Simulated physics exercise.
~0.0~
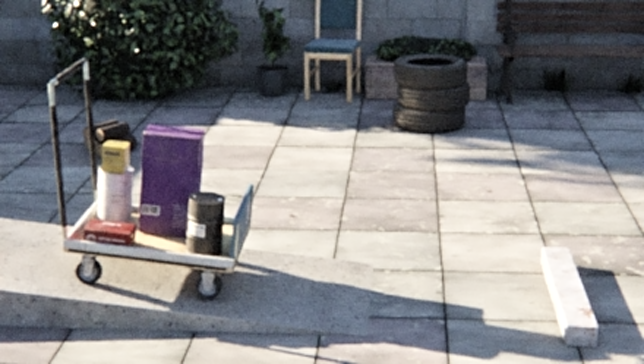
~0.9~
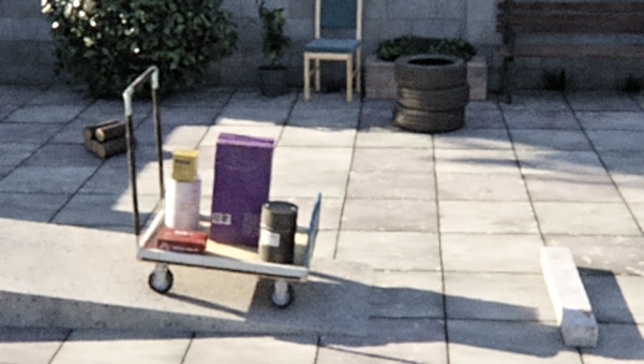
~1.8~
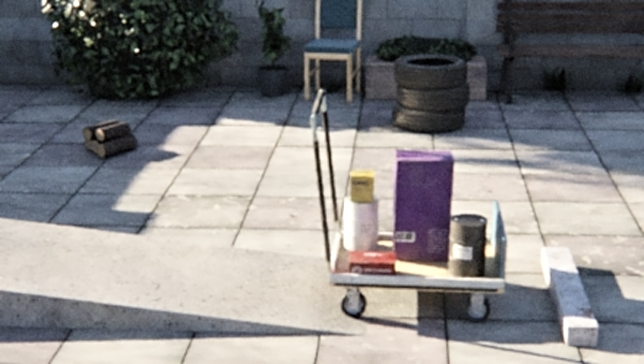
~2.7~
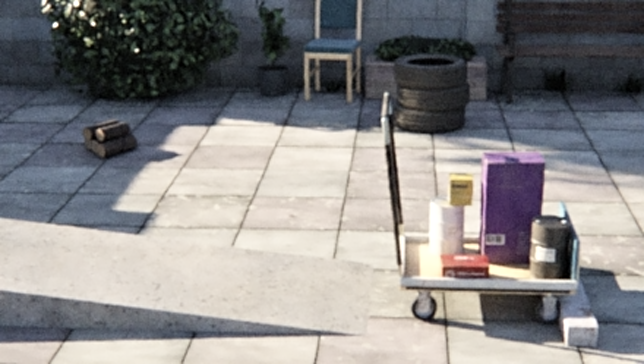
A loaded flat trolley rolls right down a ramp and reaches a kerb, its items upright.
